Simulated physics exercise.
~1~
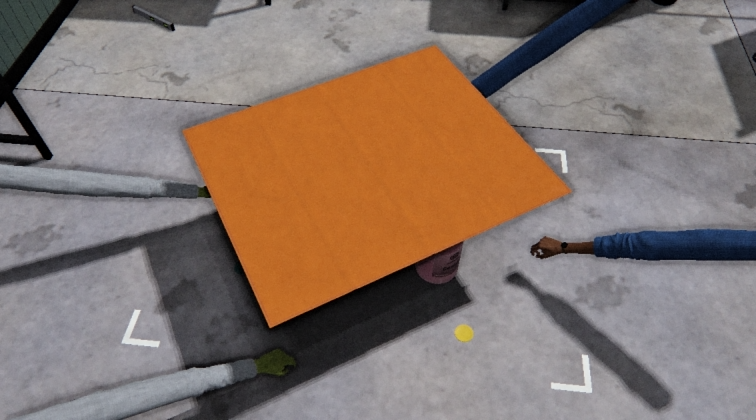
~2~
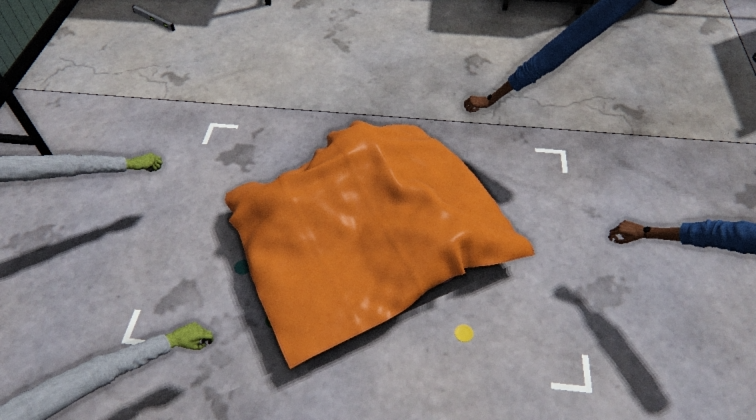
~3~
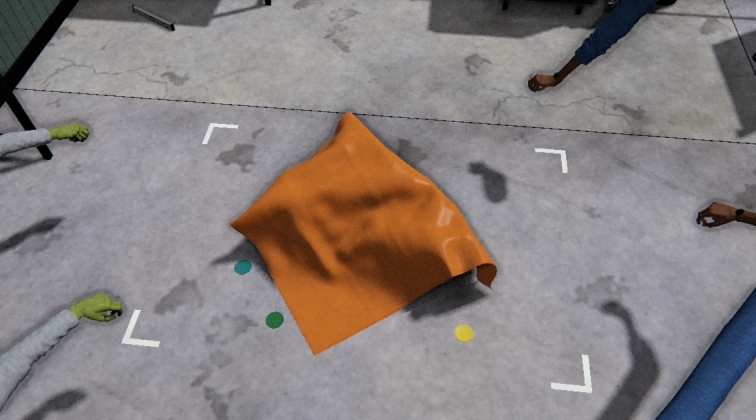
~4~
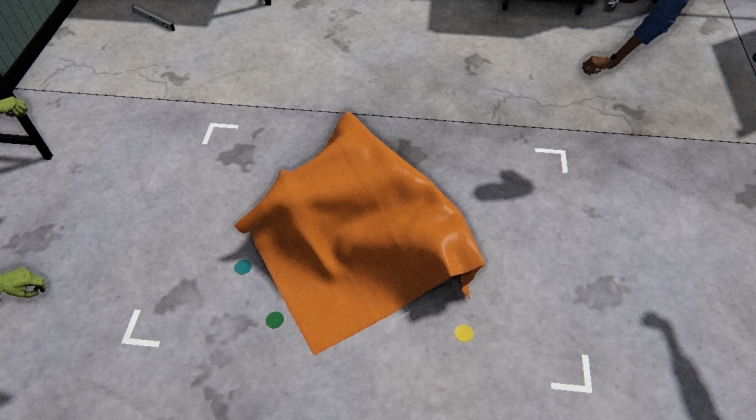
Workshop floor with arms releasing an orange tarp that drops and crumples over a reddish container, leaving three coloured discs uncovered.
